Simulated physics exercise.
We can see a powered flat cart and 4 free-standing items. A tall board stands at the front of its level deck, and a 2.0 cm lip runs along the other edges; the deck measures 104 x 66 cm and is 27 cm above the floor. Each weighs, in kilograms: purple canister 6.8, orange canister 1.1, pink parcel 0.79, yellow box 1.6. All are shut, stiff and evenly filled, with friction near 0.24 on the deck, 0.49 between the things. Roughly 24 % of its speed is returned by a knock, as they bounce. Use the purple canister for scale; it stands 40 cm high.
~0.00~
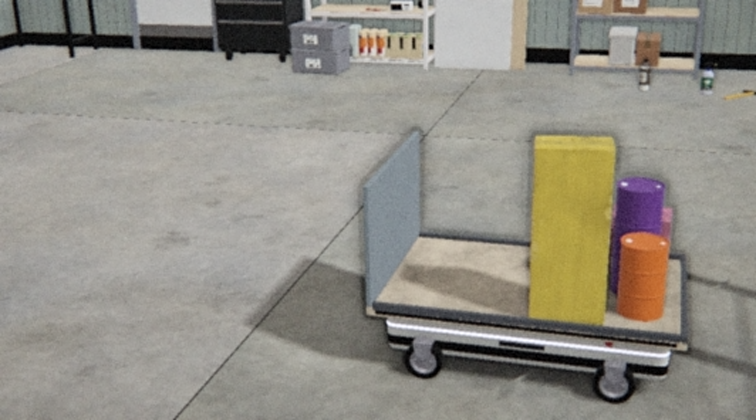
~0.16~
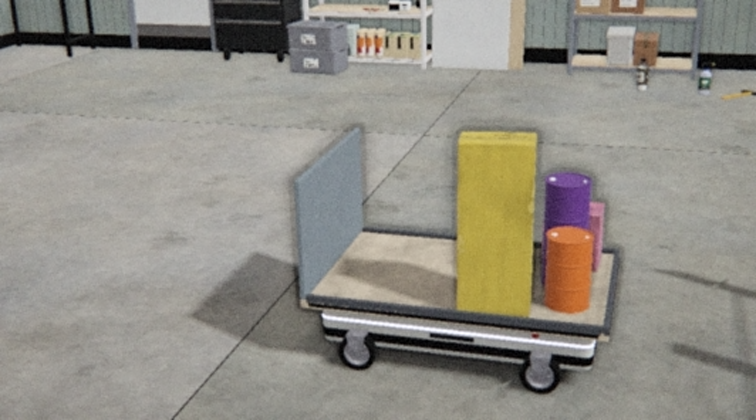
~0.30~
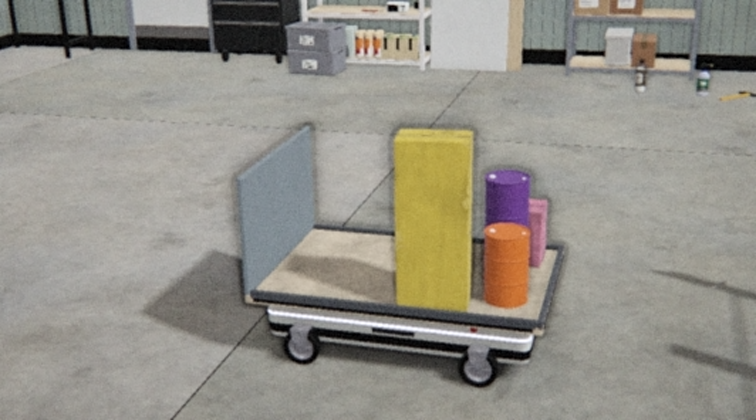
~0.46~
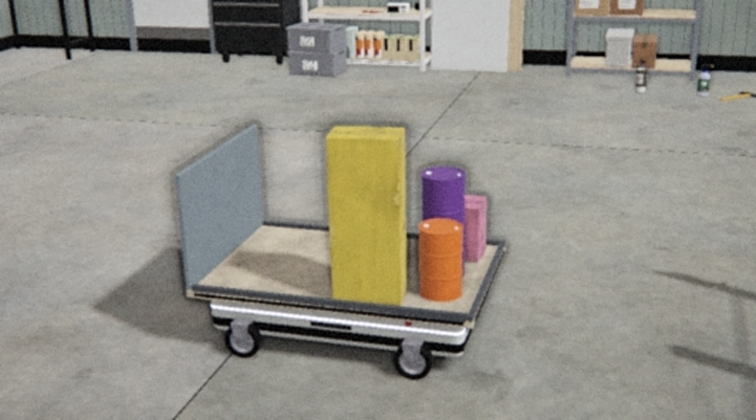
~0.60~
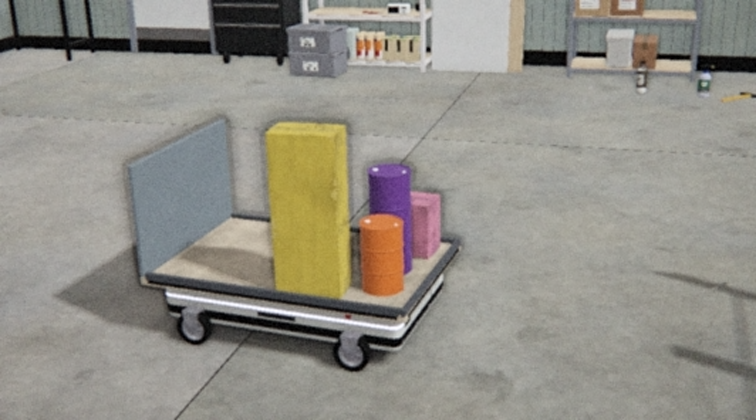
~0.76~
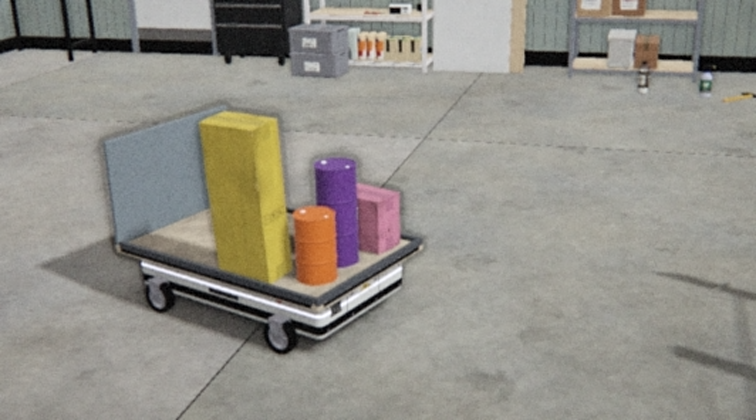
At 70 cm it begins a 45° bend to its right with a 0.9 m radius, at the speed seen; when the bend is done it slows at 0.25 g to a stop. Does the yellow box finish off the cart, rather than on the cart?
Yes.
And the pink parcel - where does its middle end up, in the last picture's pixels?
I'd put it at around (260, 165).
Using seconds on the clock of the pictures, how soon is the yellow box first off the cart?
At around 1.0 seconds on the pictures' clock.
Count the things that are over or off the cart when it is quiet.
Tally: 1.
By 0.96 s, 144 cm covered, turned 38°; yellow box tilted 17° near (182, 177); orange canister 3 cm from its spot.
By 1.26 s, 187 cm covered, turned 45°; yellow box now off the cart; orange canister 7 cm from its spot.
By 1.76 s, 217 cm covered, turned 45°, stopped; orange canister 11 cm from its spot; pink parcel 2 cm from its spot; purple canister 2 cm from its spot.
When it is over (2.2 s), off the cart, yellow box; not toppled but over 10 cm from the start, orange canister; the other 2 within 10 cm of the start.
